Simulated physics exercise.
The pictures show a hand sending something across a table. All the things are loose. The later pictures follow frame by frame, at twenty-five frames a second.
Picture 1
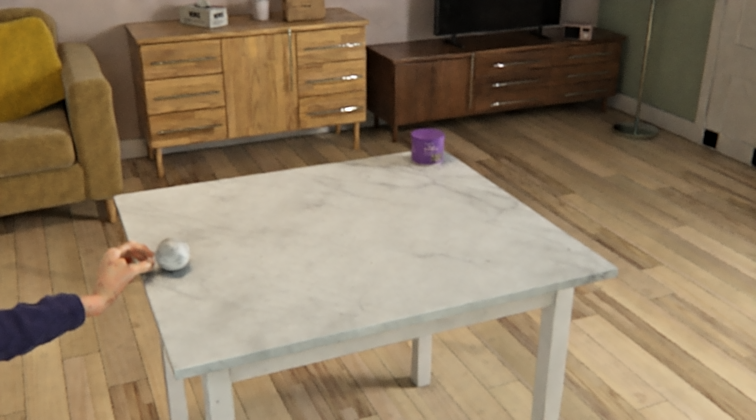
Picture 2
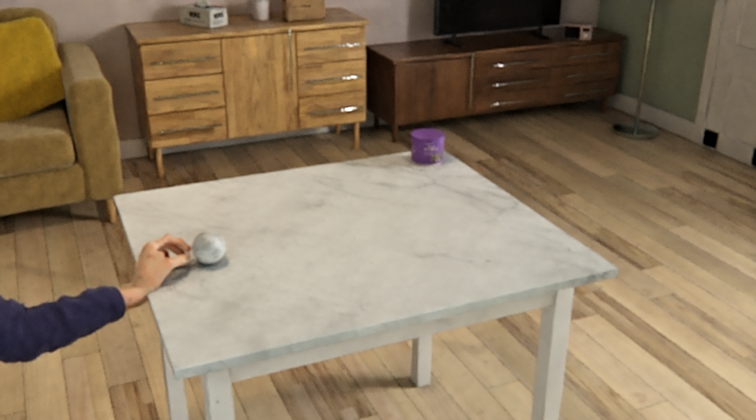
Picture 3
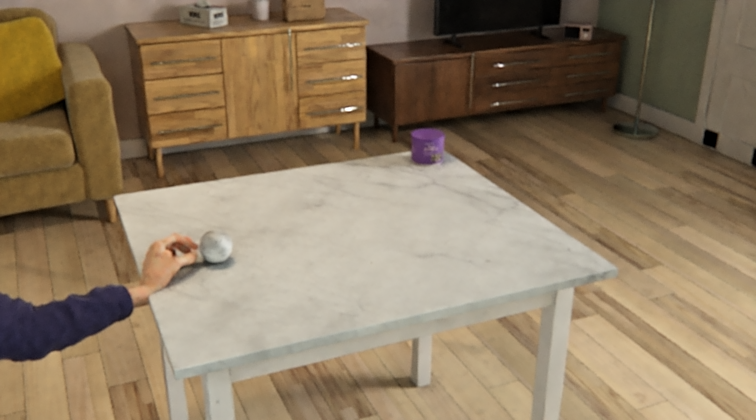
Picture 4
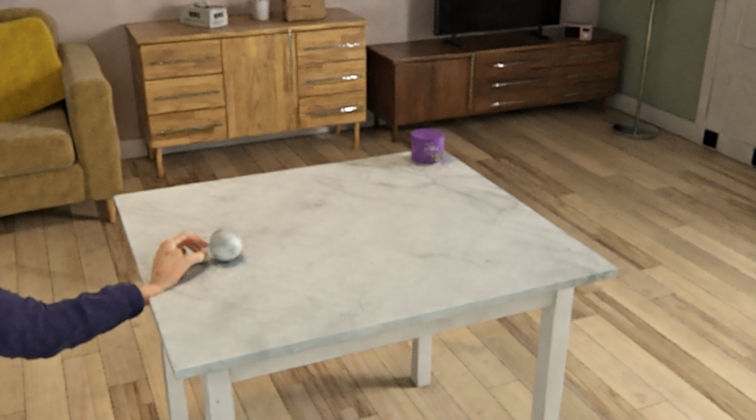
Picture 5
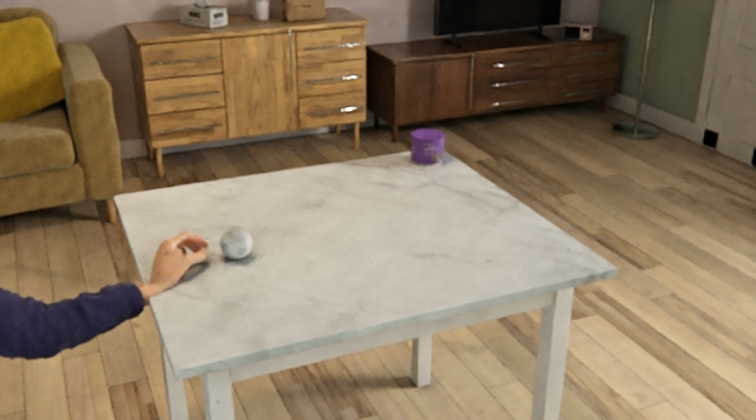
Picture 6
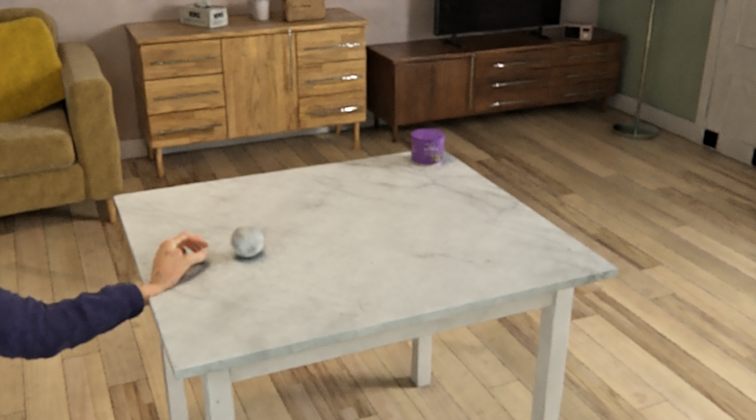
A hand pushes a white ball rightward across a table and releases it, still rolling.
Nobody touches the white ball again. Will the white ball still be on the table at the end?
The white ball drops to the floor.
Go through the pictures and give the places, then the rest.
The first frame shows under the hand; white ball (173, 254).
The second frame shows under the hand; white ball (209, 248).
The third frame shows under the hand; white ball (216, 246).
The fourth frame shows white ball (225, 245).
The fifth frame shows white ball (237, 243) moved a little.
The sixth frame shows white ball (247, 241) moved about its own width.
Then, 0.70 s later than the last frame, white ball moved well along near (418, 210).
Then, 1.40 s later than the last frame, white ball now off the table.
When it is over, off the table, white ball.
